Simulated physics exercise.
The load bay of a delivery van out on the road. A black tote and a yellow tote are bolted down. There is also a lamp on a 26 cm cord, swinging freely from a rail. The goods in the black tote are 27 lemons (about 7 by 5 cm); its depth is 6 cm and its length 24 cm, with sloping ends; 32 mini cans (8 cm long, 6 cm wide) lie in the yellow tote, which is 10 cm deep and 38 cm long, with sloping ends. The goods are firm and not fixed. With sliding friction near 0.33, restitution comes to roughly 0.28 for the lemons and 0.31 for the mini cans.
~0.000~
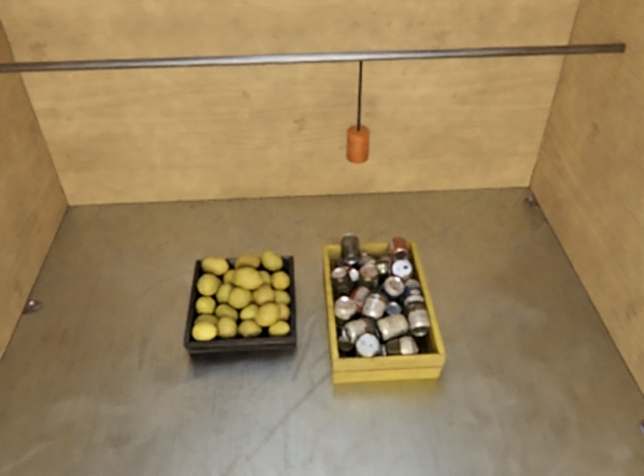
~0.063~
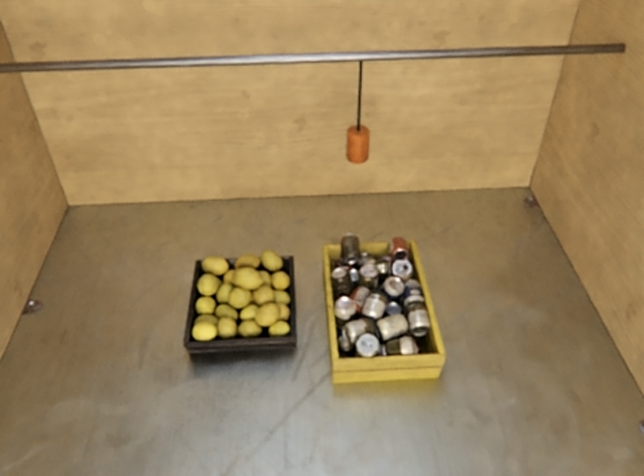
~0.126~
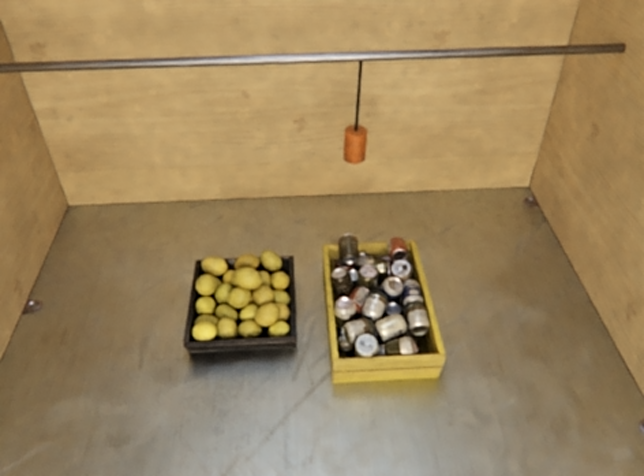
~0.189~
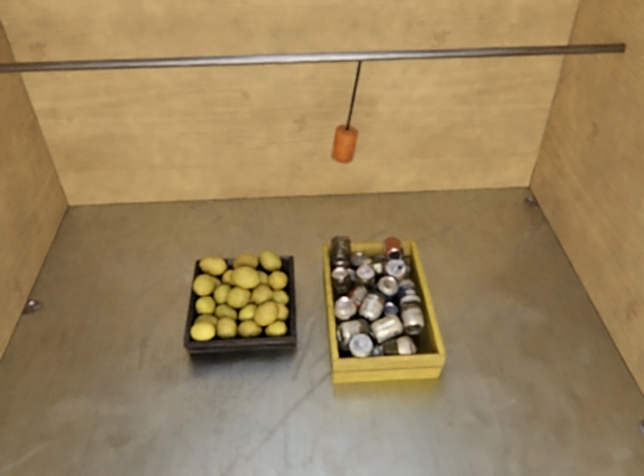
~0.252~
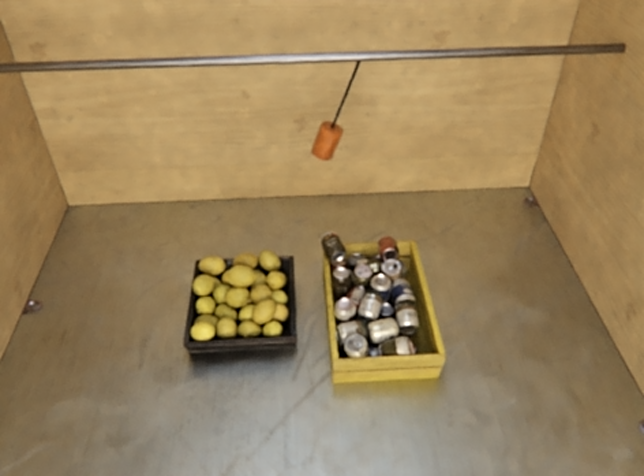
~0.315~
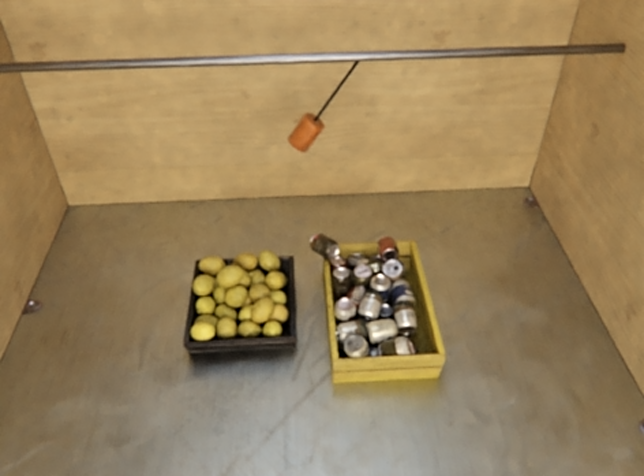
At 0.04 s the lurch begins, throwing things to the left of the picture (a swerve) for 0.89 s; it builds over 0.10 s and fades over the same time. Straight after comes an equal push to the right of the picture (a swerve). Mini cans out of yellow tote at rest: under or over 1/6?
Spill: Shy of one sixth.
After 0.65 s, black tote 27 in, 0 out and yellow tote 31 in, 1 out.
After 1.07 s, black tote 24 in, 3 out and yellow tote 31 in, 1 out.
After 1.66 s, black tote 21 in, 6 out and yellow tote 31 in, 1 out.
Final count (at 2.42 s), black tote 20 in, 7 out and yellow tote 31 in, 1 out. Asked share, 1 of 32, 3 per cent.
